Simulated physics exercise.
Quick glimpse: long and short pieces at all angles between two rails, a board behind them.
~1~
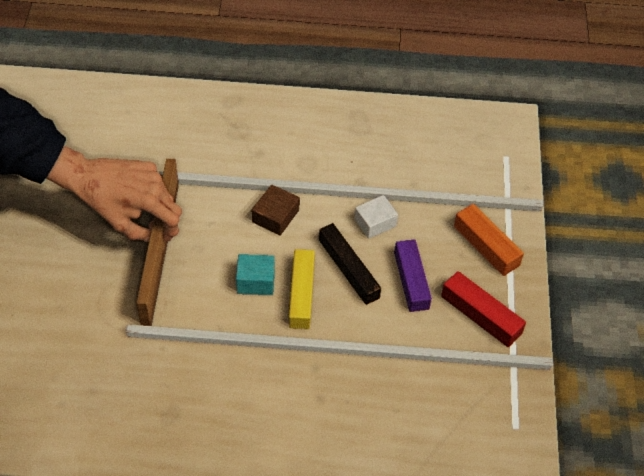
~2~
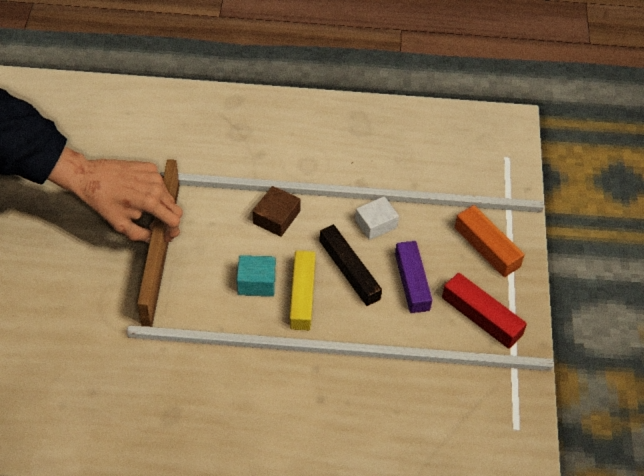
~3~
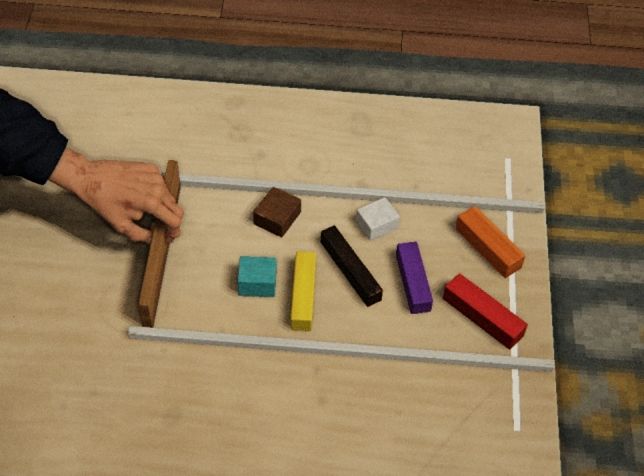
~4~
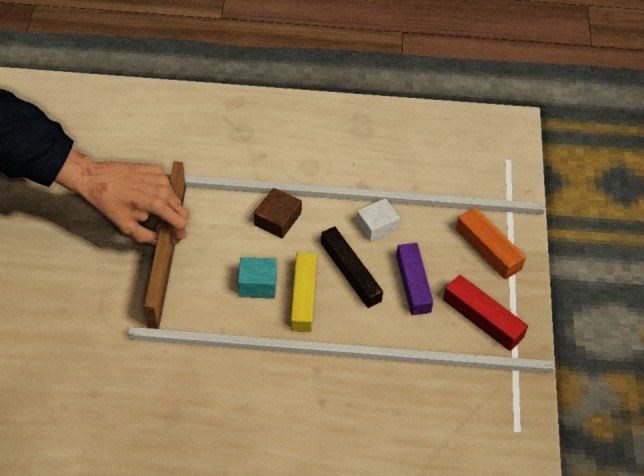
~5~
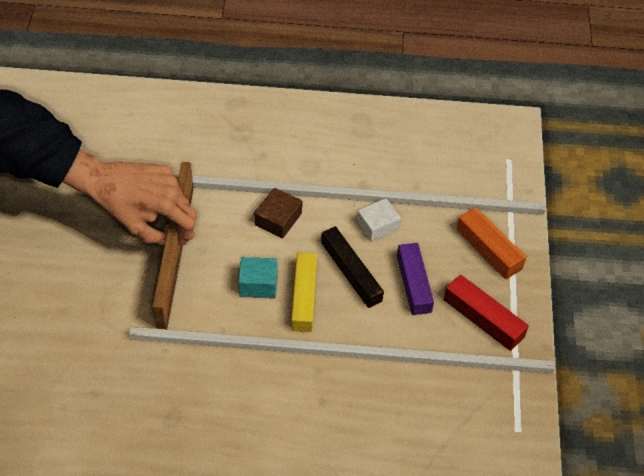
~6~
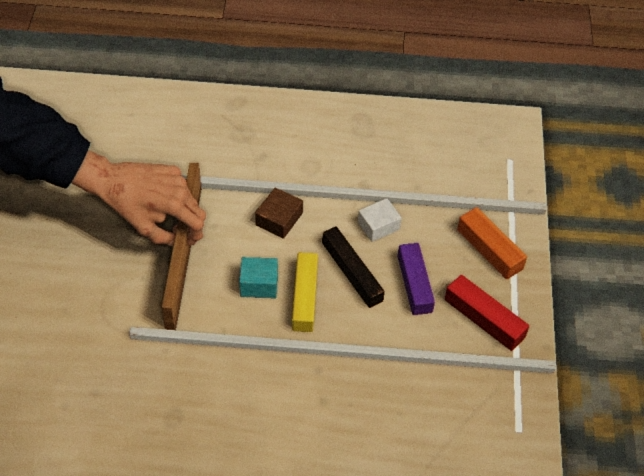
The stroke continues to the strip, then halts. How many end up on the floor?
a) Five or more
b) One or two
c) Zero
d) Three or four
Option a: Five or more.
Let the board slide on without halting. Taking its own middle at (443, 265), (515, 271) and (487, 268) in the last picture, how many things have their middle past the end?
In order of the places given, that's 1, 6 and 3.
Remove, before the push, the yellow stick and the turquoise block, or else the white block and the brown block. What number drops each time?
You'd count 3 the first time and 5 the second time.
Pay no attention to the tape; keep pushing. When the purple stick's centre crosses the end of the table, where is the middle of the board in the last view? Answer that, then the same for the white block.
The purple stick puts it at (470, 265), the white block at (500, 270).
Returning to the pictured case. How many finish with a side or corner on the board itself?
Contact count: 2.
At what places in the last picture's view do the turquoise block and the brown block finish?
Near (534, 301) and (530, 227).
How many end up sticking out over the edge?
Result: 0.
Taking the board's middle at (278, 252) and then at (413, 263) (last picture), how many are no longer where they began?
3 at one spot and 8 at the other.
Soon after, none off yet; orange stick at rest near (492, 243); red stick at rest near (486, 312); purple stick at rest near (416, 278).
After that, none off yet; orange stick at rest near (492, 243); red stick displaced a little near (502, 307); purple stick displaced a little near (456, 273).
And then, none off yet; orange stick displaced about its own width near (541, 239); red stick tilting a little near (568, 313); purple stick displaced well along near (533, 271).
In the end, the number that fall off is five or more; gone, yellow stick, black bar, white block, purple stick, red stick and orange stick.
